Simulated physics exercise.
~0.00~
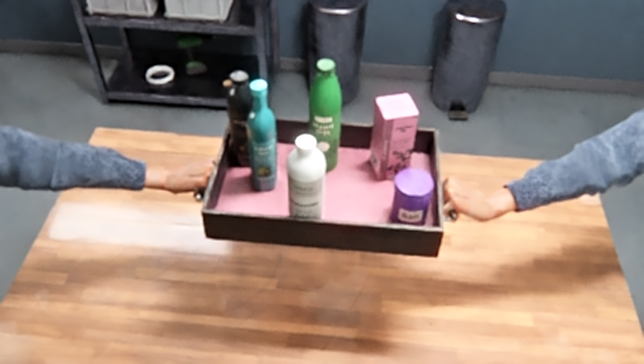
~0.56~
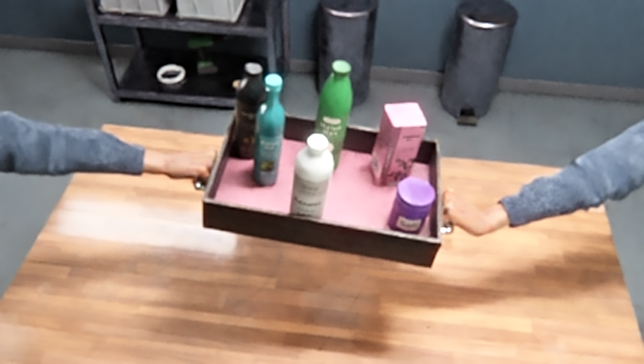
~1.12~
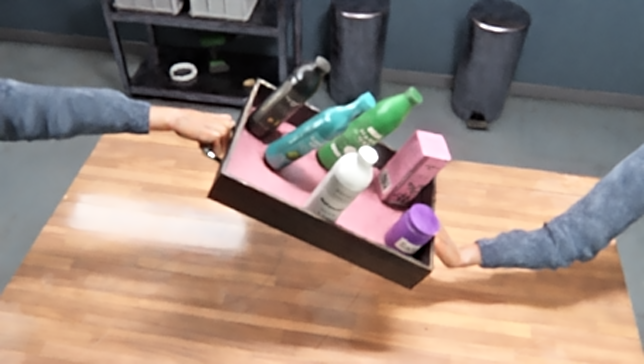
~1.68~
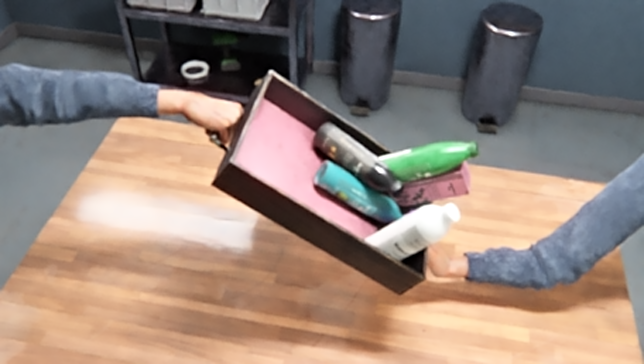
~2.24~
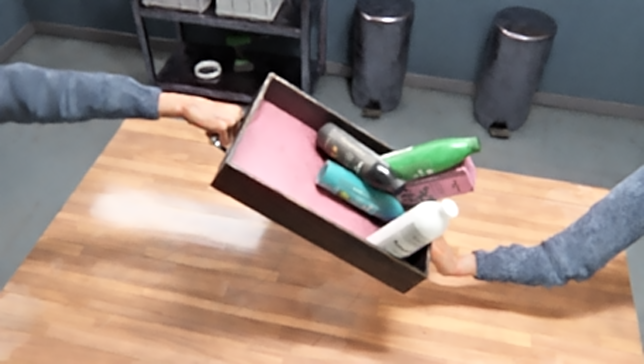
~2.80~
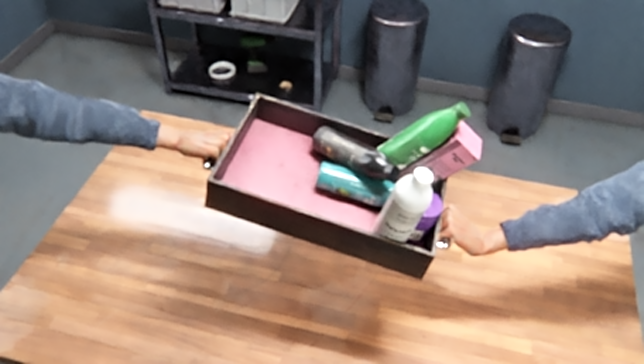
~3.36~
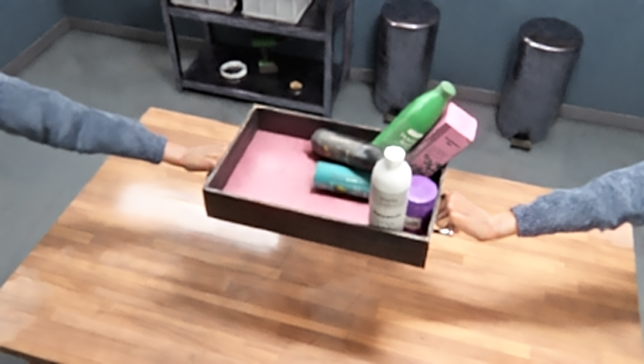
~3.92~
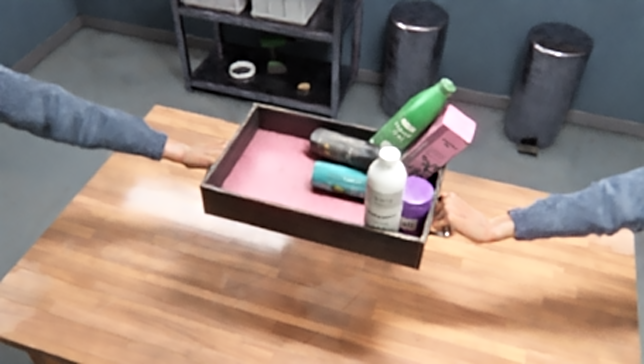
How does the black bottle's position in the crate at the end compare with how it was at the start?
At the start the black bottle stands upright in the crate, but by the end it is lying on its side.
